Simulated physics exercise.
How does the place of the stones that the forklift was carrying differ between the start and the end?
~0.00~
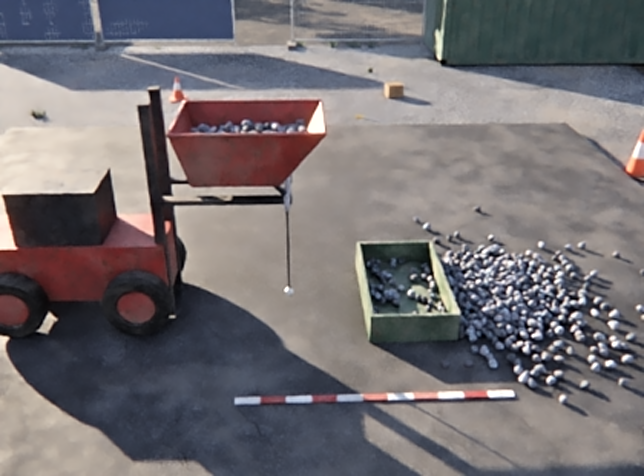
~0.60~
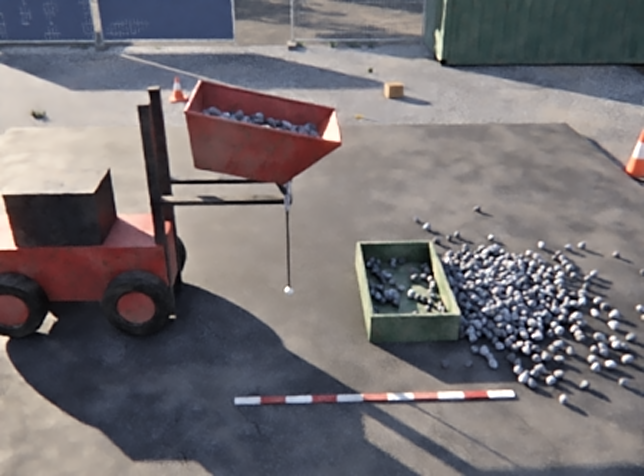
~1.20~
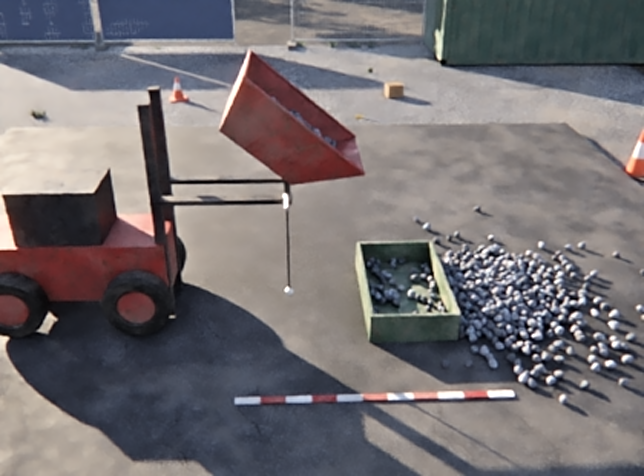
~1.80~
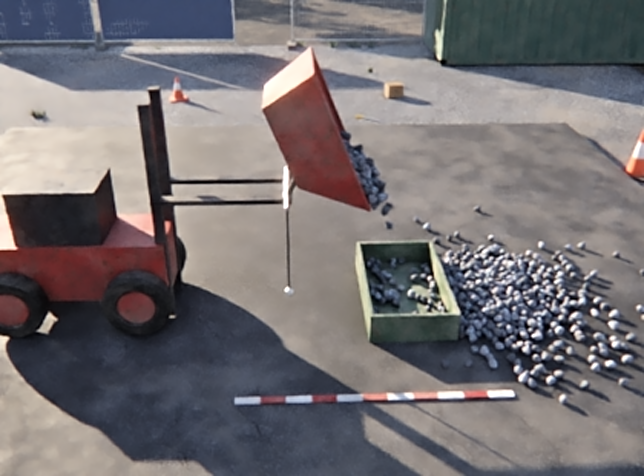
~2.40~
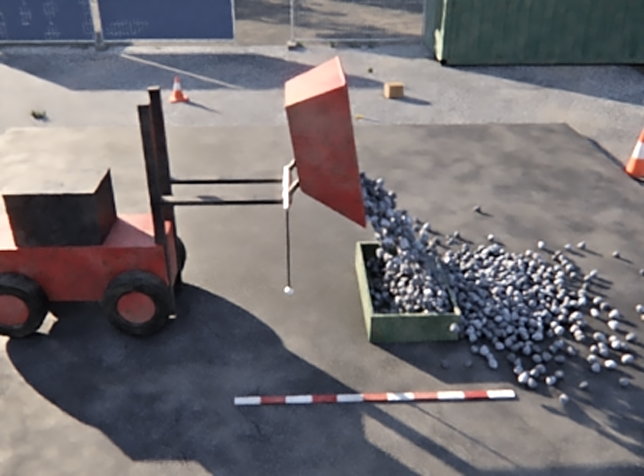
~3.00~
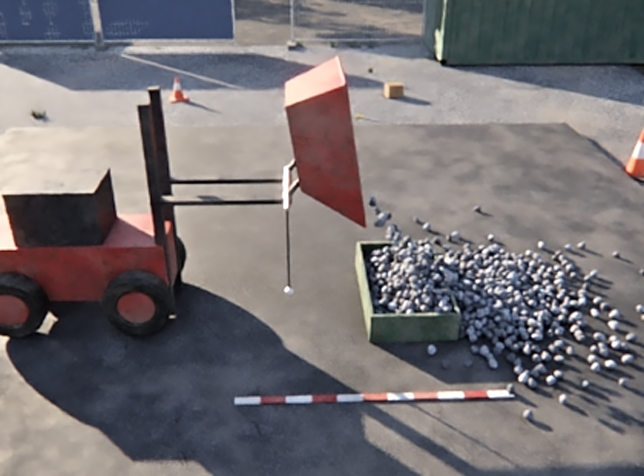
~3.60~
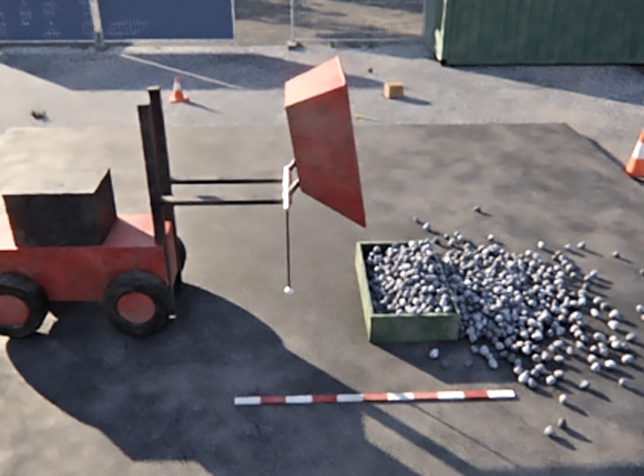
At the start they were up in the raised red skip, and by the end they were lower and farther to the right, mostly in the green bin.
On a sunlit paved yard, a red forklift tipped its raised skip of grey stones to the right until they poured into a green bin beside an older heap, leaving the bin full, a few stray stones on the ground and the skip steeply tilted.
